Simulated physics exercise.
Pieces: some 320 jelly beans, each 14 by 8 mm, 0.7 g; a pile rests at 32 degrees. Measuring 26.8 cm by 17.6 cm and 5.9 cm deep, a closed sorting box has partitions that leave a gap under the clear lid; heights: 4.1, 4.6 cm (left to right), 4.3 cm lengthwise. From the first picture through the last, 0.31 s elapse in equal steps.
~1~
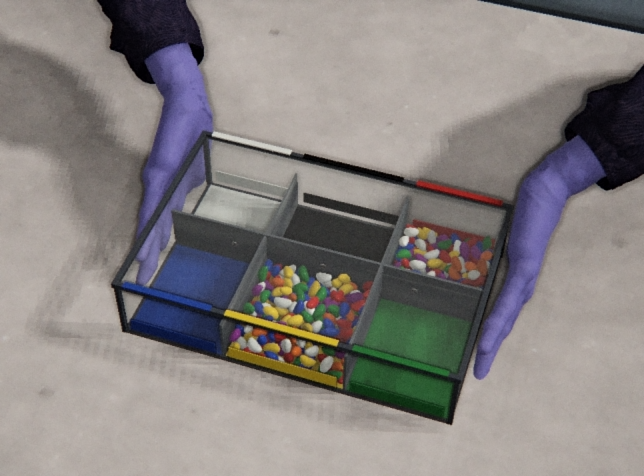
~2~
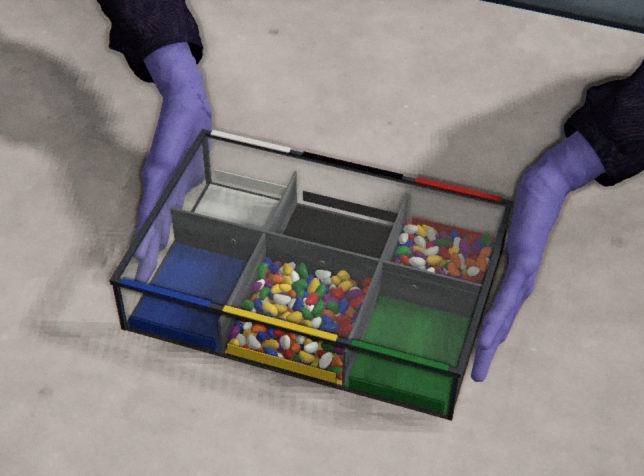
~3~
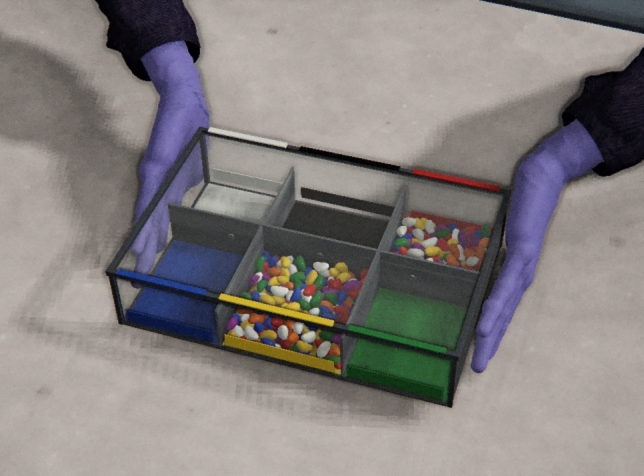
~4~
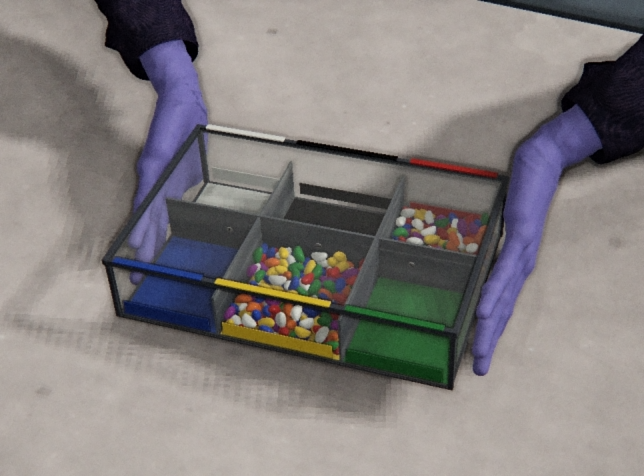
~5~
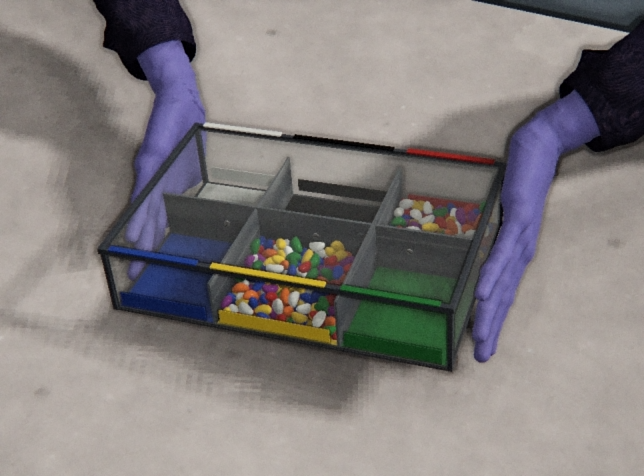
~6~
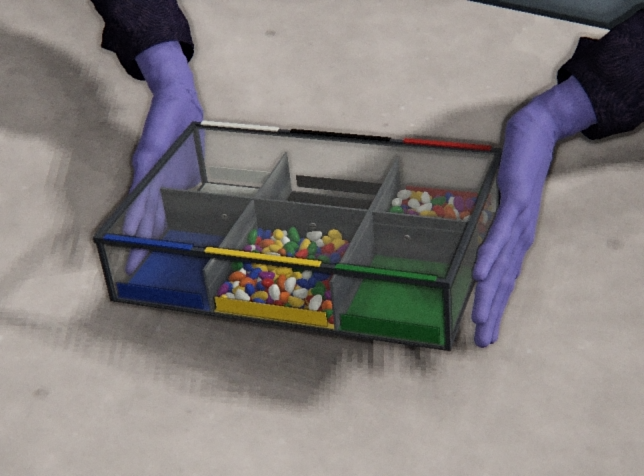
On a pale, speckled surface, two purple hands held a clear box of colored compartments, jelly beans in the yellow and red ones, and gradually tilted it, raising the front edge while the beans stayed in their sections.
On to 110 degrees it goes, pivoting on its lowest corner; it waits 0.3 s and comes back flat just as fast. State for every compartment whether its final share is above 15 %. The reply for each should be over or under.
For red it is over, for blue it is under, for green it is under, for yellow it is over, for white it is over, for black it is under.
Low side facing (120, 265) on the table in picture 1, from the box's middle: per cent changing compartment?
Roughly 60 per cent.
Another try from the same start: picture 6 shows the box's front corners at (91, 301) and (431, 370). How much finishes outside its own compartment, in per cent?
Estimate: Around 30 %.
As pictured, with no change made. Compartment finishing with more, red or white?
It's the red one that holds more.
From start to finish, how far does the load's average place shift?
It moves around 5.0 centimetres.
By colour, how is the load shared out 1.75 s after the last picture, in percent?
You'd see red at 40, blue at 0, green at 0, yellow at 40, white at 20 and black at 0 per cent.
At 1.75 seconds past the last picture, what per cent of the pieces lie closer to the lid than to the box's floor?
50 %.
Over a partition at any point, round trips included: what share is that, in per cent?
Around 25 percent.
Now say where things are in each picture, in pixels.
In the first picture, box tilt 0 degrees, front corners at (118, 283) and (457, 377); red 40 %, yellow 60 %.
In the second picture, box tilt 1 degrees, front corners at (117, 280) and (456, 371).
In the third picture, box tilt 4 degrees, front corners at (113, 271) and (455, 354), lowest corner left back.
In the fourth picture, box tilt 7 degrees, front corners at (109, 260) and (453, 331), lowest corner left back.
In the fifth picture, box tilt 11 degrees, front corners at (105, 249) and (450, 307), lowest corner left back.
In the sixth picture, box tilt 15 degrees, front corners at (100, 238) and (445, 282), lowest corner left back; red 40 %, yellow 60 %.
Then, 1.75 s after the last picture, tilt 110 degrees; red 40 %, yellow 40 %, white 20 %.
Then, 2.92 s after the last picture, tilt 55 degrees; red 40 %, yellow 40 %, white 20 %.
Then, 4.05 s after the last picture, tilt 0 degrees; red 40 %, yellow 40 %, white 20 %.
In the end, red 40 %, blue 0 %, green 0 %, yellow 40 %, white 20 %, black 0 %.
